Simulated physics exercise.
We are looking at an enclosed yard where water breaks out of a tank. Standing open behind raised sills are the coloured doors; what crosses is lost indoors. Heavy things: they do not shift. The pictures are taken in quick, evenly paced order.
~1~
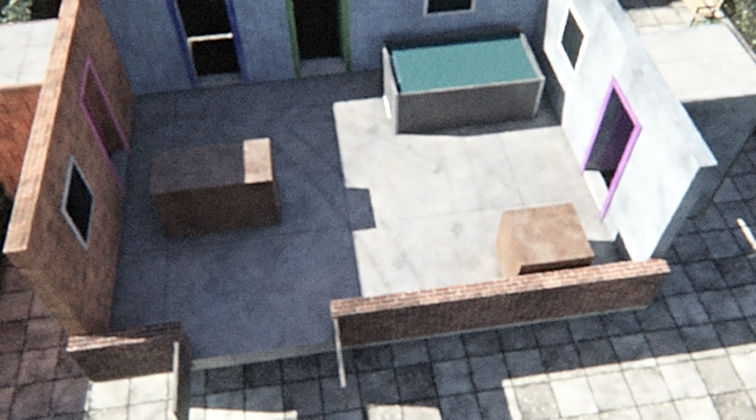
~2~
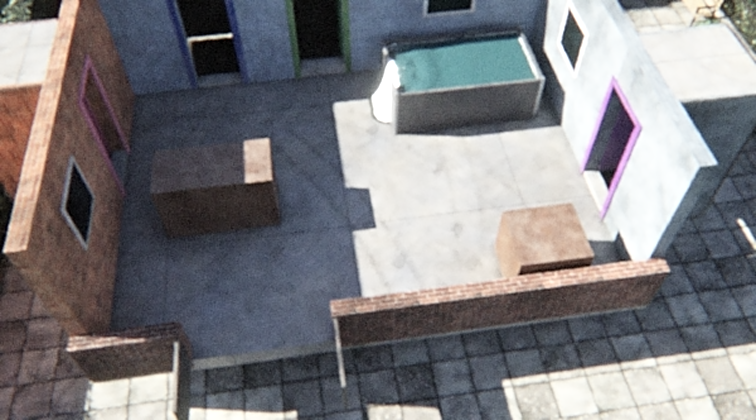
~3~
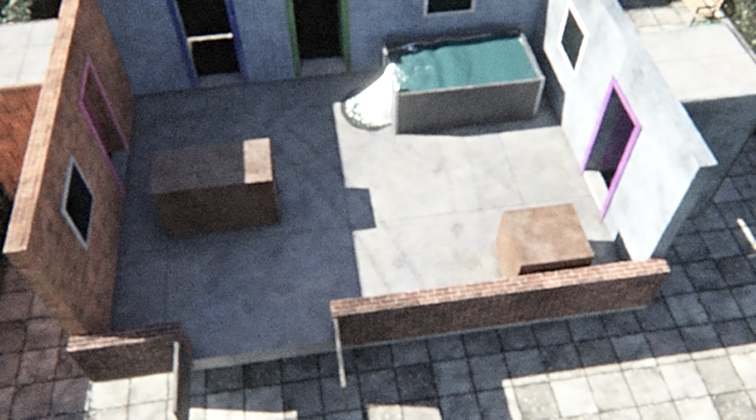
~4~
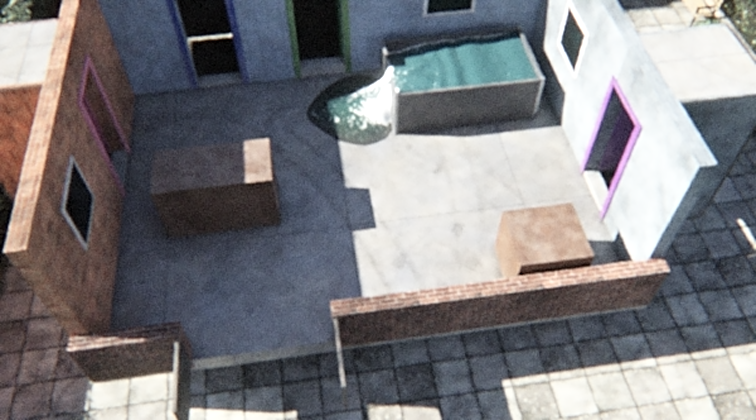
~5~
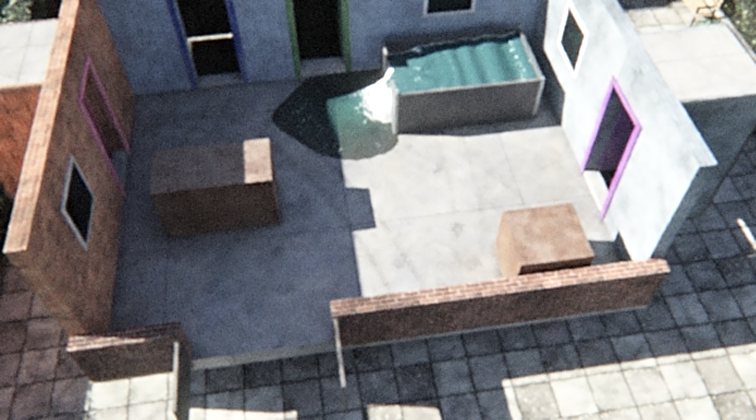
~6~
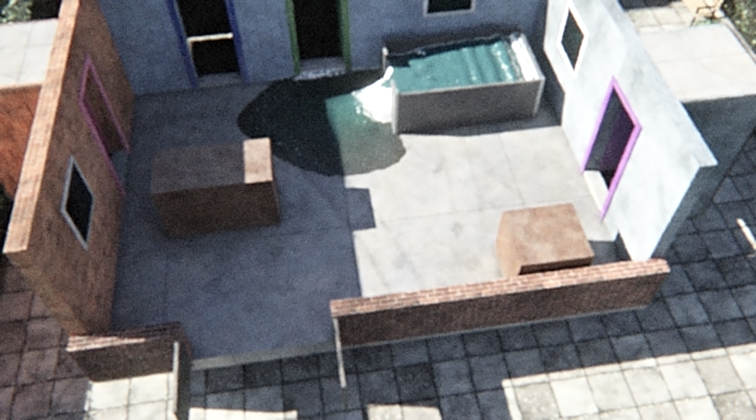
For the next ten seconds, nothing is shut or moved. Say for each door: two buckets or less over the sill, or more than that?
Pink door - more, blue door - more, green door - two or less, purple door - two or less.
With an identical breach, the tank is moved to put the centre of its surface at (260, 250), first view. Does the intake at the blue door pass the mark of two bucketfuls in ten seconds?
As I read it, the blue door tops the threshold.
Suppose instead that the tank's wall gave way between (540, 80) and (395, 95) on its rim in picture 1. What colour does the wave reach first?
I'd name the door marked purple.
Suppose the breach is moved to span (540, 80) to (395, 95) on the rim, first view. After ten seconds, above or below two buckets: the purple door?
As far as I can tell, the purple door surpasses the limit.
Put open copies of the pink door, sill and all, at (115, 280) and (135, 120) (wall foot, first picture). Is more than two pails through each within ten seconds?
Taking them in order, one undershoots and the other overshoots.
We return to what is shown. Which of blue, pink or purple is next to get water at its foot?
Go with the blue door.
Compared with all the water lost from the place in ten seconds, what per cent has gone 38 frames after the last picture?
About 60 %.
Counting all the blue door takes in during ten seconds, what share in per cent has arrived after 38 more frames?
My guess is about 65 %.
A moment on, water covers 35 % of the floor; the pink door not reached, the blue door wet at the sill, nothing in, the green door wet at the sill, nothing in, the purple door not reached.
Next, water covers 40 % of the floor; the pink door under two buckets in, the blue door under two buckets in, the green door under two buckets in, the purple door not reached.
Then, water covers 50 % of the floor; the pink door far over two buckets in, the blue door under two buckets in, the green door under two buckets in, the purple door not reached.
Later, water covers 60 % of the floor; the pink door far over two buckets in, the blue door over two buckets in, the green door under two buckets in, the purple door not reached.
In the end, water covers 85 % of the floor; the pink door far over two buckets in, the blue door over two buckets in, the green door under two buckets in, the purple door not reached.
